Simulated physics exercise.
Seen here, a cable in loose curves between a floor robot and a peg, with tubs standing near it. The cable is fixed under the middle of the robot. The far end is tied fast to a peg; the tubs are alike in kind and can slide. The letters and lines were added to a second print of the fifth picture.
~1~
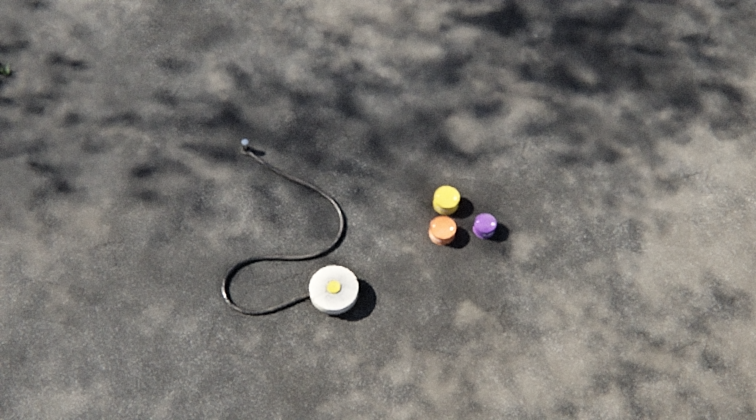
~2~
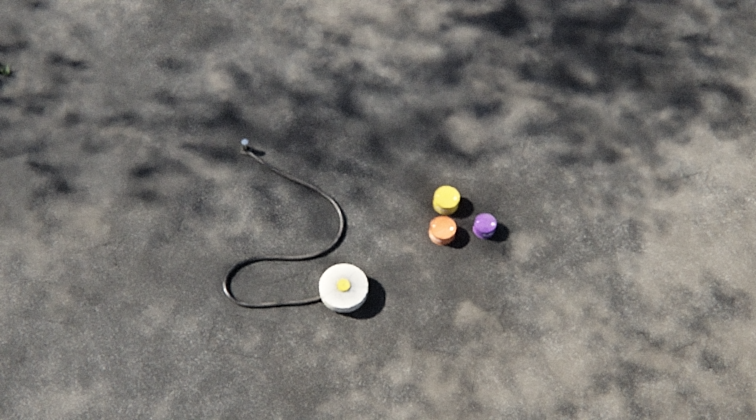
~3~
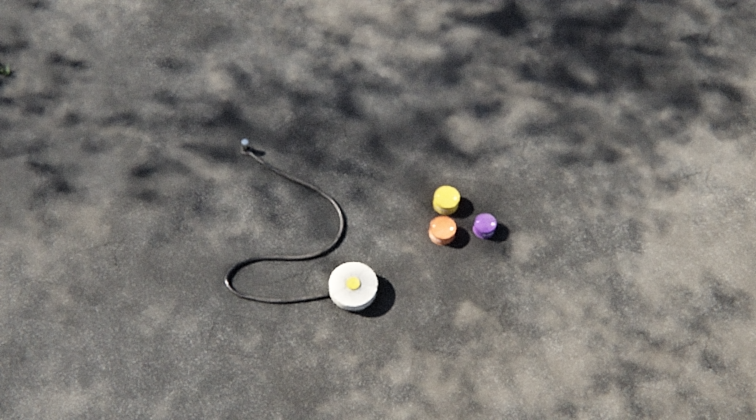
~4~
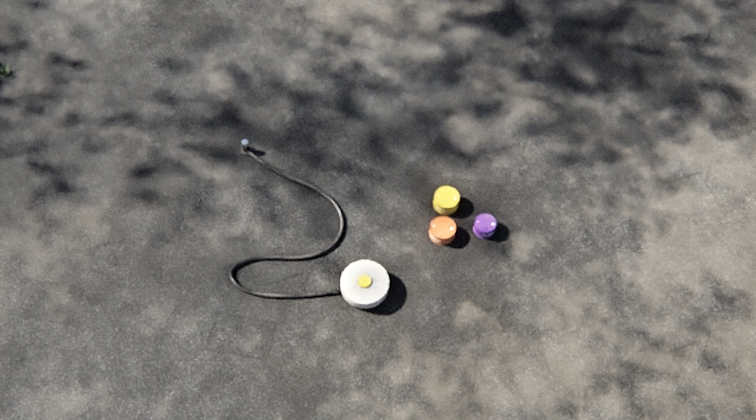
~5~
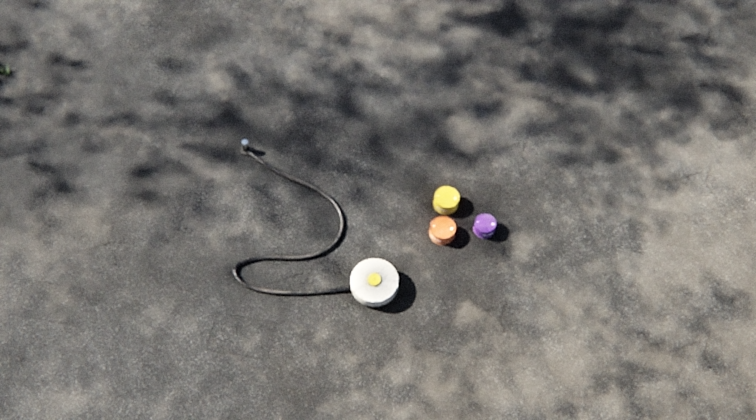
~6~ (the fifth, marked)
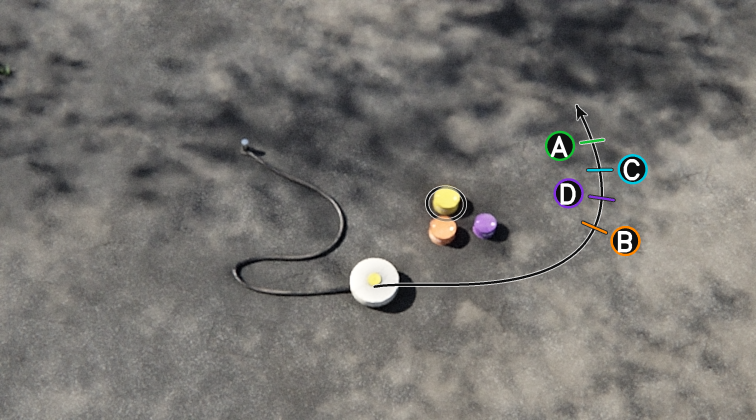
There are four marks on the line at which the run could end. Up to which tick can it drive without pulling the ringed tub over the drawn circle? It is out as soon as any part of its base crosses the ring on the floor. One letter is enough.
C.
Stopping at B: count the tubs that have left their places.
By then, none.
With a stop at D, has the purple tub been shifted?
No.
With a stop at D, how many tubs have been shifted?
The count is none.
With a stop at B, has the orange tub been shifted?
By then, no.
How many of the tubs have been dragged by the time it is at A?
By then, three.
On the marked copy, A at (592, 141); B at (595, 228); C at (600, 170); D at (602, 198); the ring at (446, 204); the route from (374, 287) via (570, 257) to (577, 106).
Taking C. A third of the way, robot (487, 280); yellow tub (446, 200).
Two thirds of the way, robot (585, 240); yellow tub (446, 200).
When it is over, robot (602, 166); orange tub (445, 222); yellow tub (446, 200); purple tub (483, 222); the yellow tub is still in its ring.
As for the rest, A drags the ringed tub to (447, 189); B is safe but short; D is safe but short.
